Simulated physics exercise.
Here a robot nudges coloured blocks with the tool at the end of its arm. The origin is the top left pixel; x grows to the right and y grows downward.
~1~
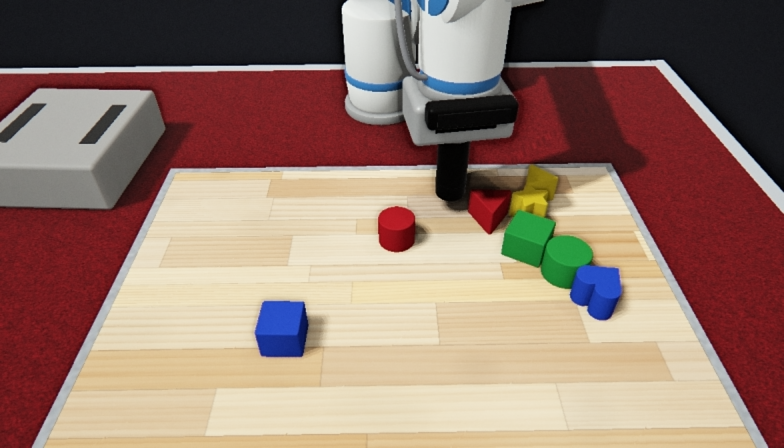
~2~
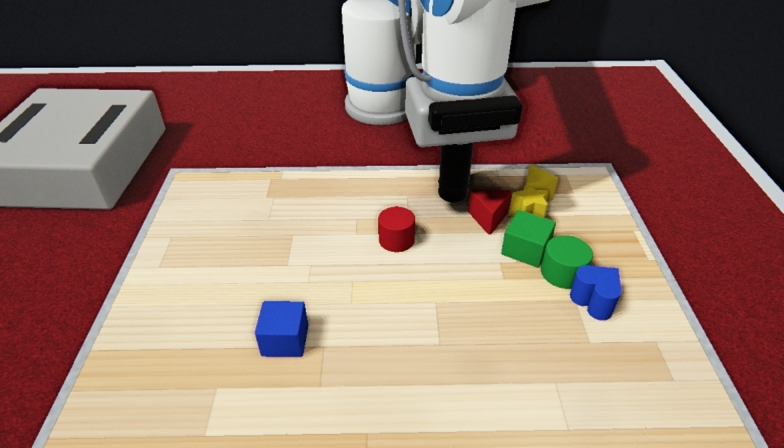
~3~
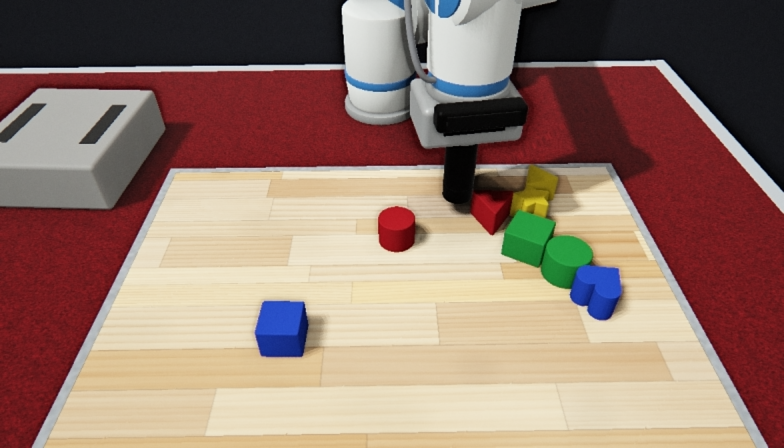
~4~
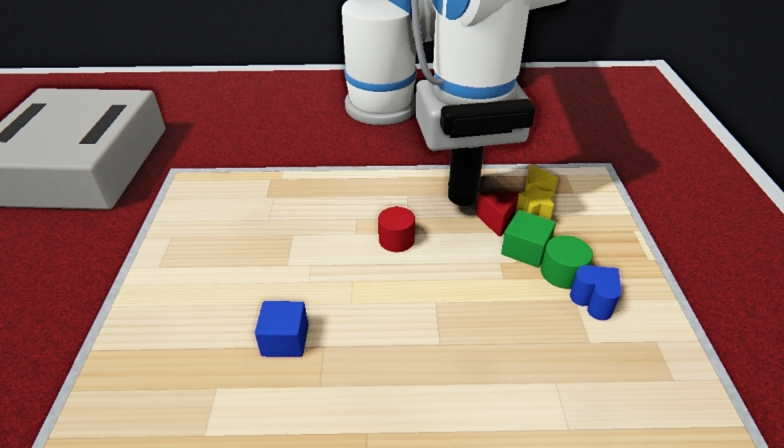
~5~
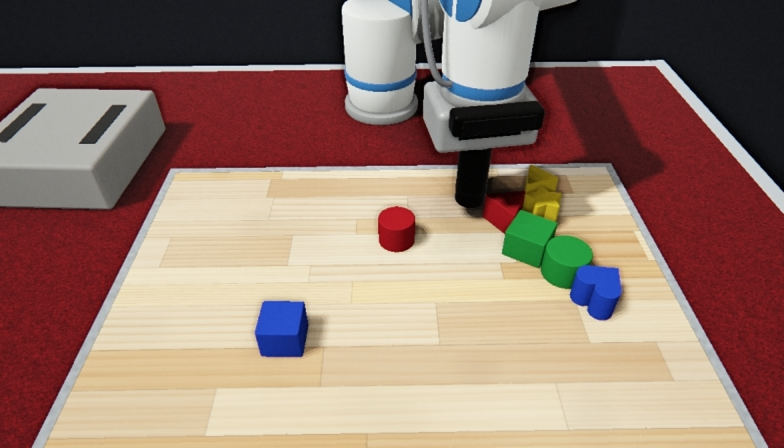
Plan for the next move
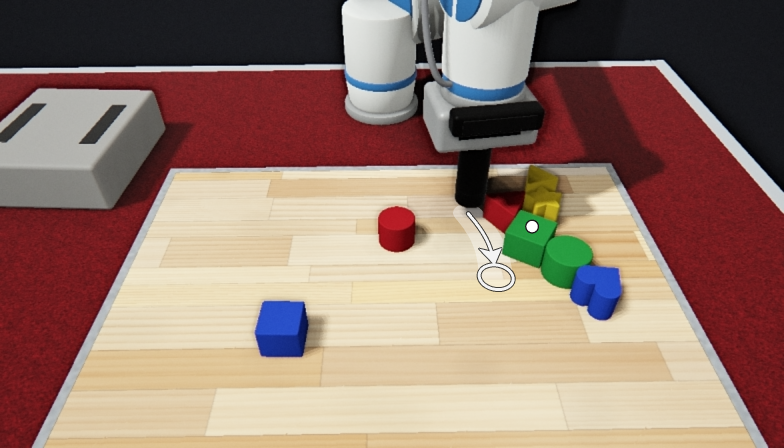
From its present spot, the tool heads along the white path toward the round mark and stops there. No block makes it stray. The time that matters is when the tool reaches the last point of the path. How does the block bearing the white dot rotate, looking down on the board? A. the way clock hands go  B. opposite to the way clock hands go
That would be A.
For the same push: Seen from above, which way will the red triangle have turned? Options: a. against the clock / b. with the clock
That would be a.
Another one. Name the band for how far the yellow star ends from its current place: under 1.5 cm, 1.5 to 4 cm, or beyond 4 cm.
Result: Under 1.5 cm.
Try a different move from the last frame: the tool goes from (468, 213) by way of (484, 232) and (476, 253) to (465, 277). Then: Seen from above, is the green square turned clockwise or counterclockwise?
It spins with the clock.
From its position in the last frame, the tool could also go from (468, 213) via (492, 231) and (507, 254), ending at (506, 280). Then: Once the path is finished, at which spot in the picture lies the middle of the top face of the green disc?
I'd guess (592, 262).
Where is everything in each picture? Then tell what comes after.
Lower end of the tool at (450, 193), tops of blocks, red triangle at (492, 197), green square at (531, 226), yellow star at (532, 195), green disc at (570, 250), in the first picture.
Tool at (453, 194), blocks as before, in the second picture.
Tool at (457, 196), red triangle at (494, 197), in the third picture.
Tool at (463, 198), red triangle at (501, 199), yellow star at (539, 196), in the fourth picture.
Tool at (470, 200), red triangle at (509, 199), green square at (532, 227), yellow star at (545, 196), green disc at (570, 250), in the fifth picture.
The drawn path runs from (468, 213) over (488, 242) to (496, 277); the dot is on the green square.
The first path, step by step. One third of the way, tool at (484, 218); red triangle at (520, 203), turned 55° anticlockwise; green square at (542, 228), turned 35° clockwise; yellow star at (547, 195); green disc at (573, 254).
Two thirds of the way, tool at (494, 240); red triangle at (520, 206), turned 75° anticlockwise; green square at (542, 228), turned 35° clockwise; yellow star at (547, 195); green disc at (573, 254).
At the end, tool at (499, 263); red triangle at (520, 206), turned 75° anticlockwise; green square at (542, 228), turned 35° clockwise; yellow star at (547, 195); green disc at (573, 254).
